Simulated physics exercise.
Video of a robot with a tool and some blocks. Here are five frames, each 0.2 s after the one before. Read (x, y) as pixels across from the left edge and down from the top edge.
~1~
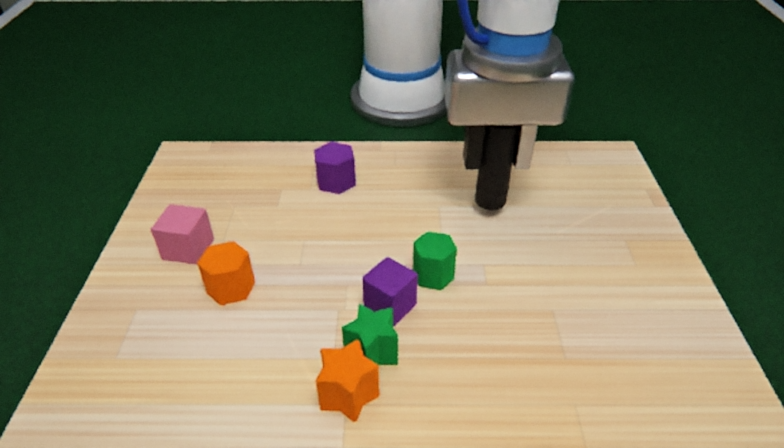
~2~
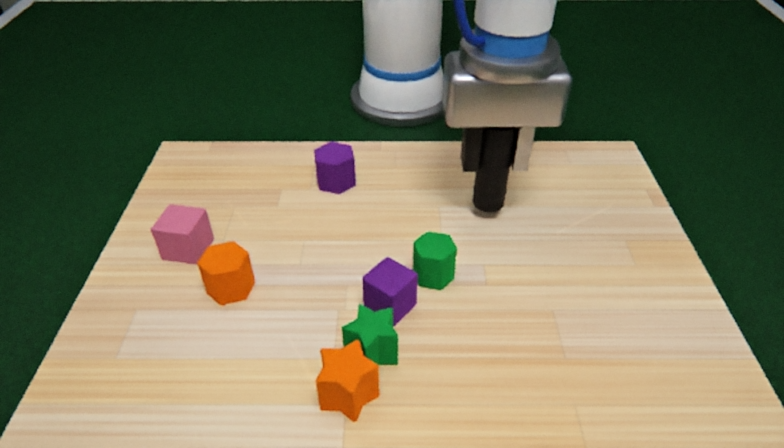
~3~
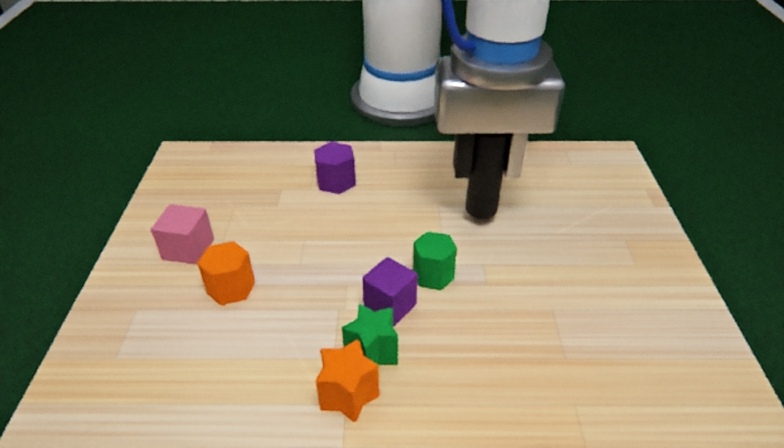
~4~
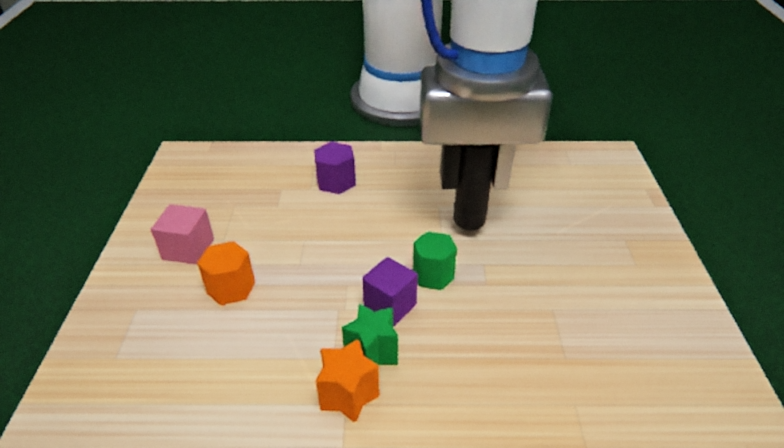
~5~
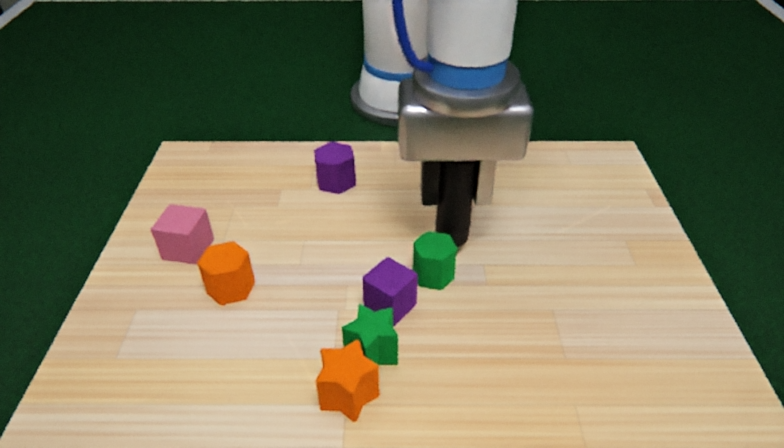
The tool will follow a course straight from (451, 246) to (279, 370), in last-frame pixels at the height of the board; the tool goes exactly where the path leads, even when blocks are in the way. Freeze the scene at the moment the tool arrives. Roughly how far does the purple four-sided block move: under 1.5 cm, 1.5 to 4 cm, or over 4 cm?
It is going to finish beyond 4 cm from where it is now.
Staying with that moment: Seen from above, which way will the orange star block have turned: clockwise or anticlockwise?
It twists clockwise.
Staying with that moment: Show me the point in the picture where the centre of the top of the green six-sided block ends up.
The centre of its top face lies at (422, 279).
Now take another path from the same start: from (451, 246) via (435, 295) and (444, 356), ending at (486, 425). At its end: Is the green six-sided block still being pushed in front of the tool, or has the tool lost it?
It falls back or aside.
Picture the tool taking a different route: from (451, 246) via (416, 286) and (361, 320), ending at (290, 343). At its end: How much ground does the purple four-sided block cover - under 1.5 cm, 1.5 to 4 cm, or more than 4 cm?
My prediction: Over 4 cm.
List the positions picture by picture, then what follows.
The first picture shows tool tip (490, 201); block tops, orange star block (345, 365); green star block (371, 323); purple four-sided block (390, 275); green six-sided block (435, 245).
The second picture shows tool (488, 204); blocks unchanged.
The third picture shows tool (481, 210); blocks unchanged.
The fourth picture shows tool (469, 221); blocks unchanged.
The fifth picture shows tool (452, 237); orange star block (345, 365); green star block (371, 323); purple four-sided block (390, 275); green six-sided block (435, 245).
The first path, step by step. One third of the way, tool (401, 273); purple four-sided block (379, 287), turned 30° clockwise; green six-sided block (422, 276), turned 40° anticlockwise.
Two thirds of the way, tool (343, 315); orange star block (341, 401), turned 40° clockwise; green star block (375, 364), turned 35° anticlockwise; purple four-sided block (348, 329), turned 25° anticlockwise; green six-sided block (422, 279), turned 50° anticlockwise.
At the end, tool (277, 361); orange star block (342, 403), turned 50° clockwise; green star block (379, 366), turned 35° anticlockwise; purple four-sided block (335, 341), turned 85° anticlockwise; green six-sided block (422, 279), turned 50° anticlockwise.
